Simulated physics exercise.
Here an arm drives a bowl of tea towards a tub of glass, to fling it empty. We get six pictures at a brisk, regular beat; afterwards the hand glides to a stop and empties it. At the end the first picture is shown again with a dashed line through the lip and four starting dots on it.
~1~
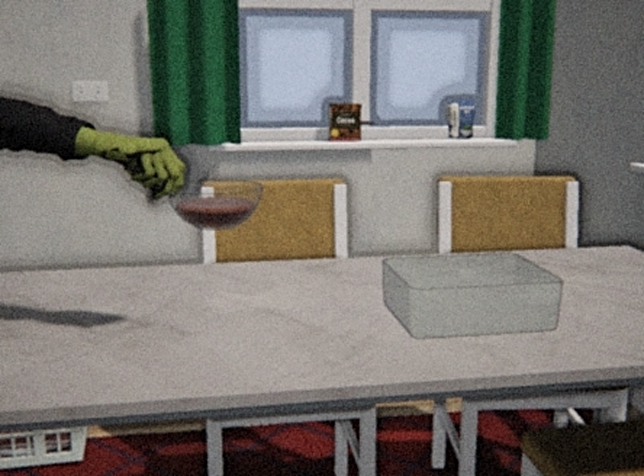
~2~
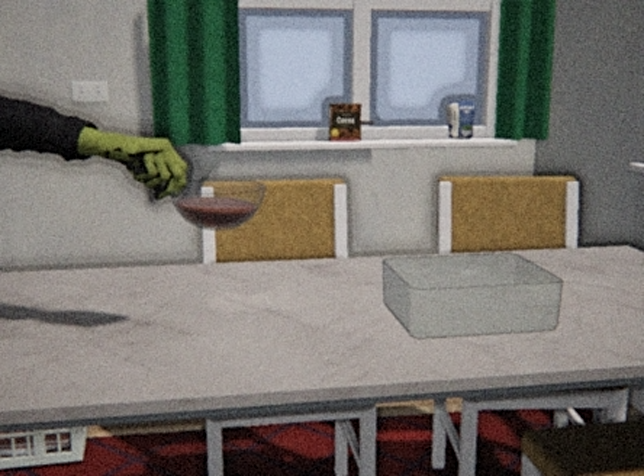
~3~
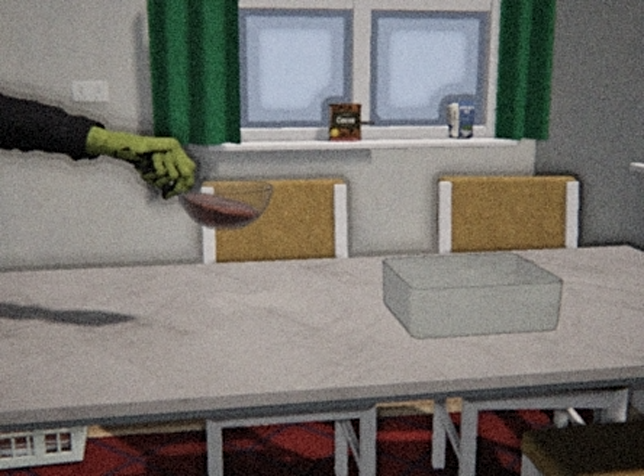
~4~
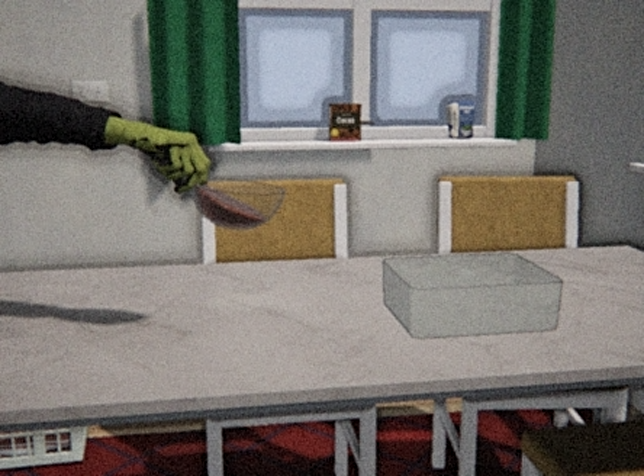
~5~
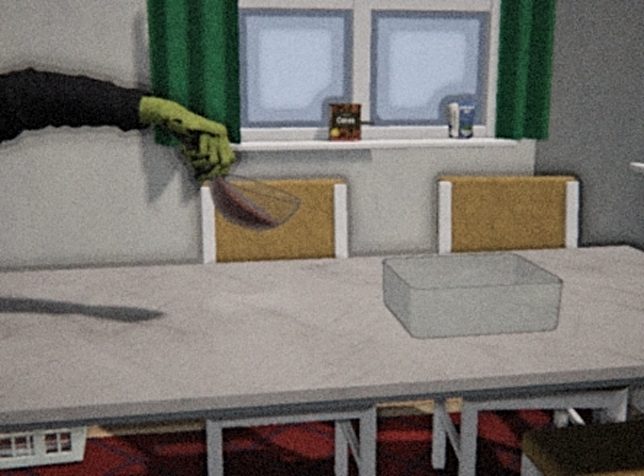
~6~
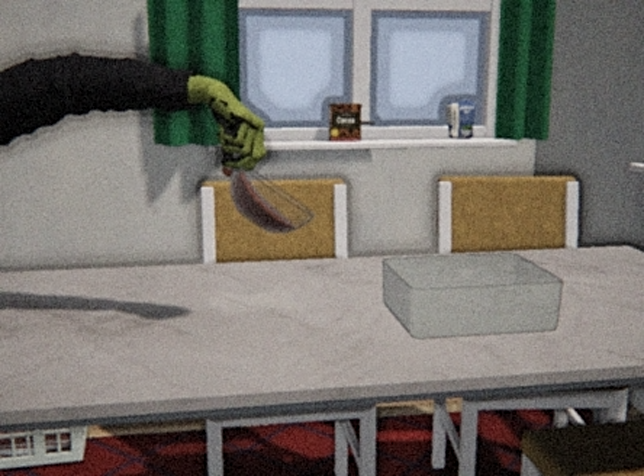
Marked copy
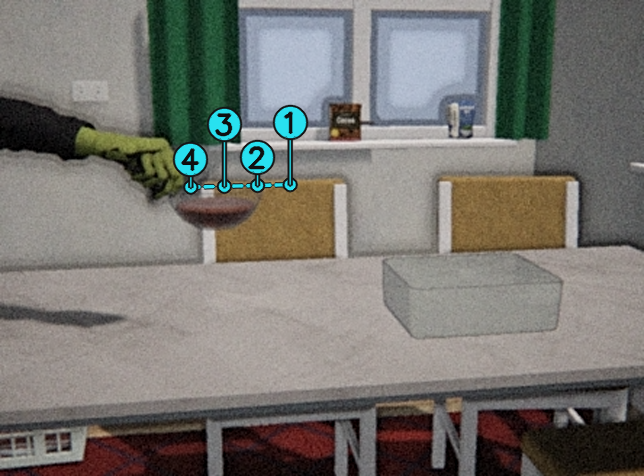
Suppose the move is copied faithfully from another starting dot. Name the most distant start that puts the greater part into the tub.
Choose 1.
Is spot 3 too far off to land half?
Yes, it does.
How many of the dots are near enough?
One.
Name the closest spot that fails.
That is spot 2.
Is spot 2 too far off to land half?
Yes.
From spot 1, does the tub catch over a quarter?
Yes, it does.
On the marked copy, 1 at (290, 184); 2 at (257, 185); 3 at (224, 186); 4 at (190, 187).
With 1, about 69 % lands in the tub, 17 % falls short and 14 % goes beside or beyond.
With 2, about 14 % lands in the tub, 81 % falls short and 5 % goes beside or beyond.
With 3, about 0 % lands in the tub, 96 % falls short and 4 % goes beside or beyond.
With 4, about 0 % lands in the tub, 100 % falls short.
